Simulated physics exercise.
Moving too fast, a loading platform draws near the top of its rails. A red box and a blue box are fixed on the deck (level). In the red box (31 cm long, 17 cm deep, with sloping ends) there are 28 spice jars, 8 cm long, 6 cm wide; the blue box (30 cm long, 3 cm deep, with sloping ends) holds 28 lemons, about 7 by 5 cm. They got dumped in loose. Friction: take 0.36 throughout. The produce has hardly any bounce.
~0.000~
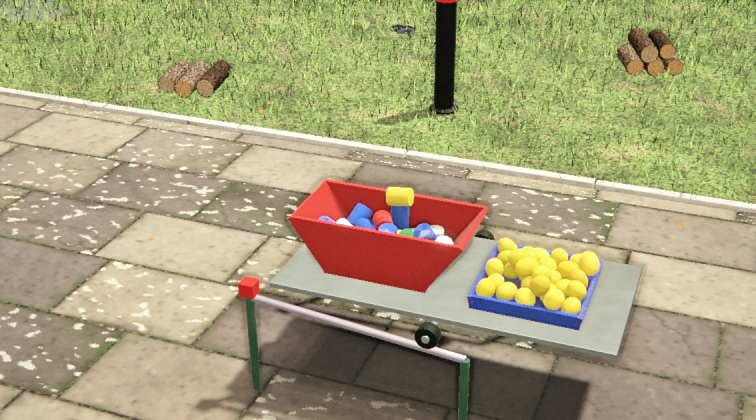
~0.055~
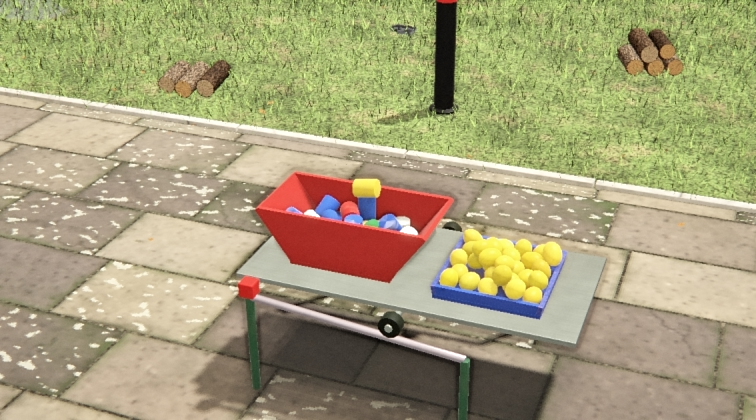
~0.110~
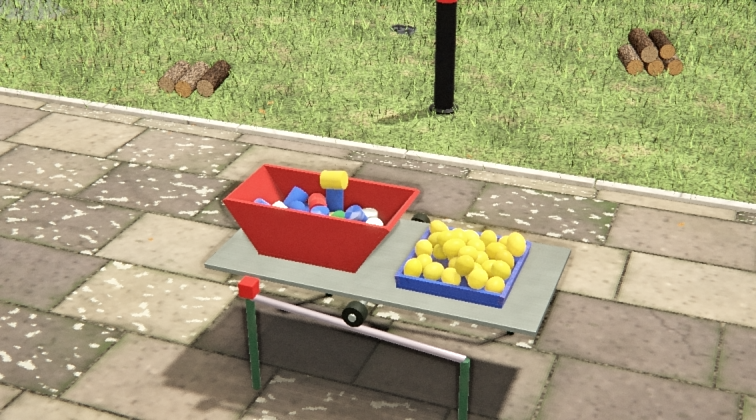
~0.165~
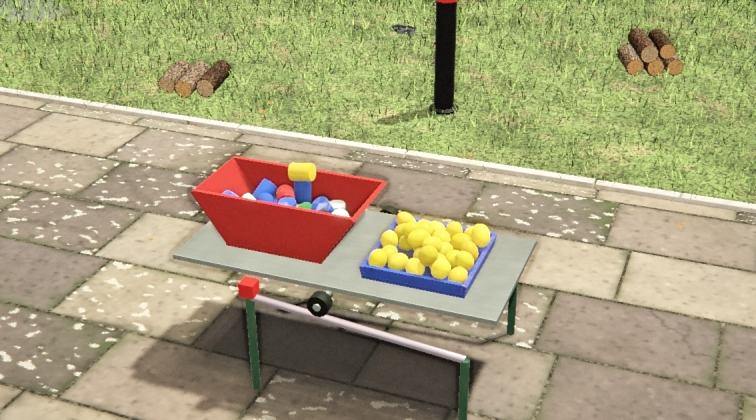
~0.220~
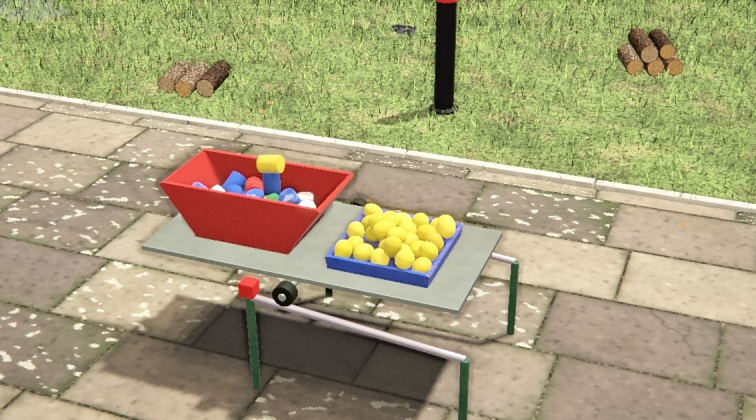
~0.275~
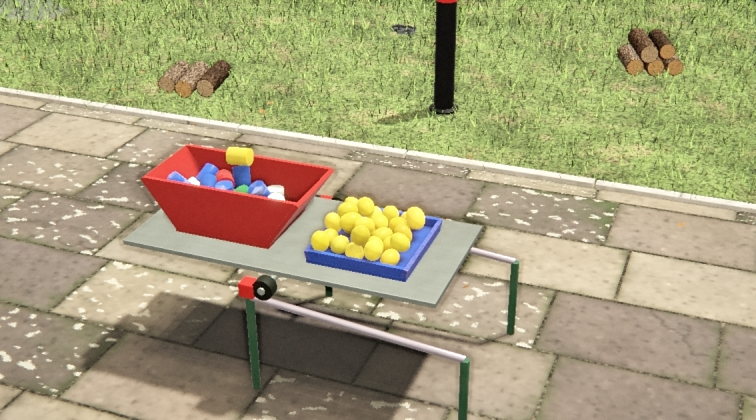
The clip opens on a gray platform on rails above paving, carrying a red box of small colorful items and, to its right, a blue box of yellow fruit. The platform rolls steadily left and slightly up the view, both boxes riding along, until its near wheel is at the red block.
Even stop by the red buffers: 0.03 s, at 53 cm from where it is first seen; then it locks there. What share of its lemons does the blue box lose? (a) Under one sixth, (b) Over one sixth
The answer is b.
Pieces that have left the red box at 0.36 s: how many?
Out so far from the red box: Around 0.
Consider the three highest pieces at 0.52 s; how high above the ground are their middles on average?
Height, averaged: Around 66 cm.
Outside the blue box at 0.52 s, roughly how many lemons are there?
I'd expect close to 8 by that moment.
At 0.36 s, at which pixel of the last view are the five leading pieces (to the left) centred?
Their centre is around (186, 160).
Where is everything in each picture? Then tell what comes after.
In the first picture (each is followed by its nearest rim corner in this view), blue box, (578, 316); red box, (460, 247); moved 0 cm; none out.
Blue box, (539, 306); red box, (423, 237); moved 11 cm, in the second picture.
Blue box, (501, 295); red box, (387, 228); moved 23 cm, in the third picture.
Blue box, (463, 285); red box, (352, 218); moved 34 cm, in the fourth picture.
Blue box, (426, 275); red box, (317, 209); moved 46 cm, in the fifth picture.
Blue box, (404, 269); red box, (296, 204); moved 53 cm; none out, in the sixth picture.
After 0.36 s, red box 28 in, 0 out and blue box 25 in, 3 out.
After 0.52 s, red box 26 in, 2 out and blue box 20 in, 8 out.
After 0.74 s, red box 26 in, 2 out and blue box 20 in, 8 out.
Outcome (at 1.29 s), red box 26 in, 2 out and blue box 20 in, 8 out. Asked share, 8 of 28, 29 per cent.
